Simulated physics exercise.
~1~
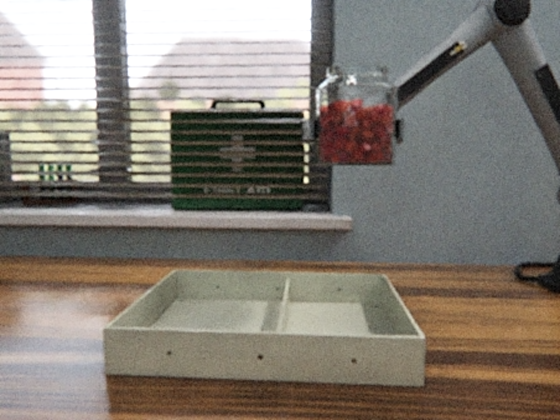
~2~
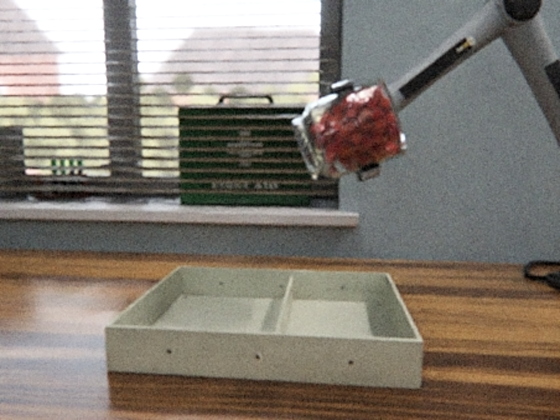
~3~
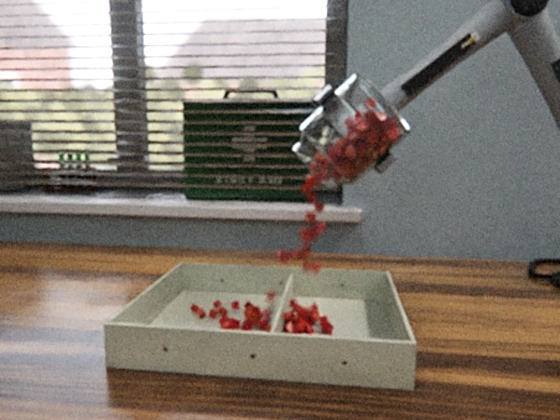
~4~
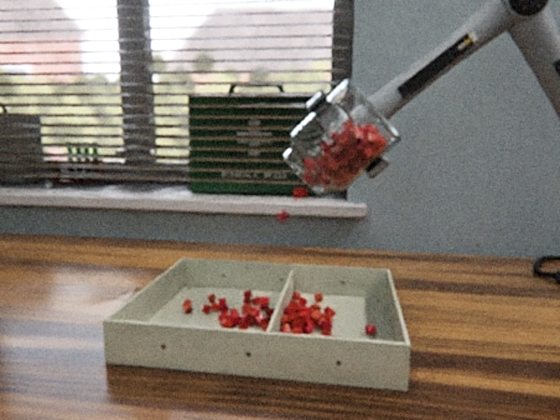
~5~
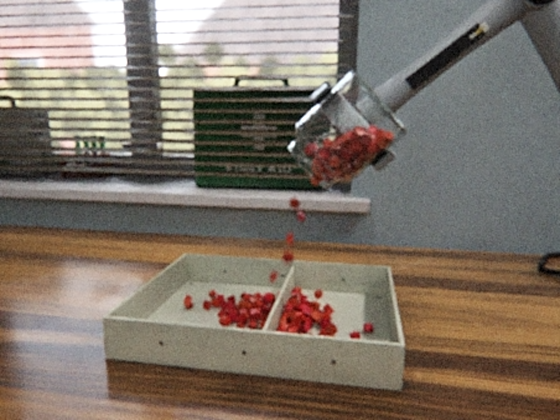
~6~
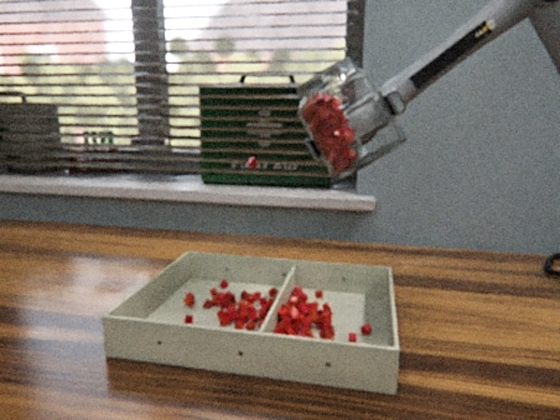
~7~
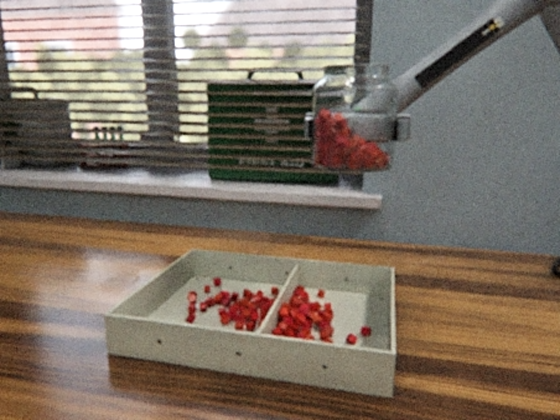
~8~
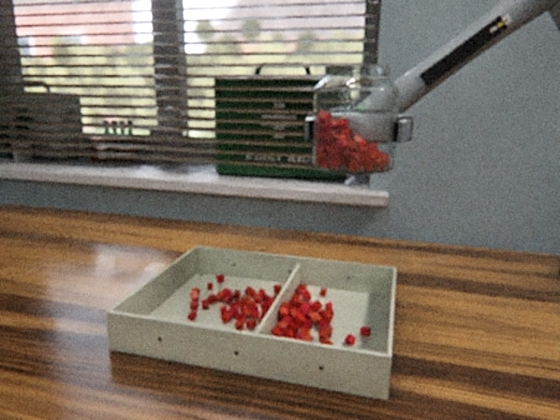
In this clip, a robotic gripper tips a clear jar of red cubes over a divided tray on a wooden table, spilling cubes into both compartments, then returns the jar upright with a good share of the cubes still inside.
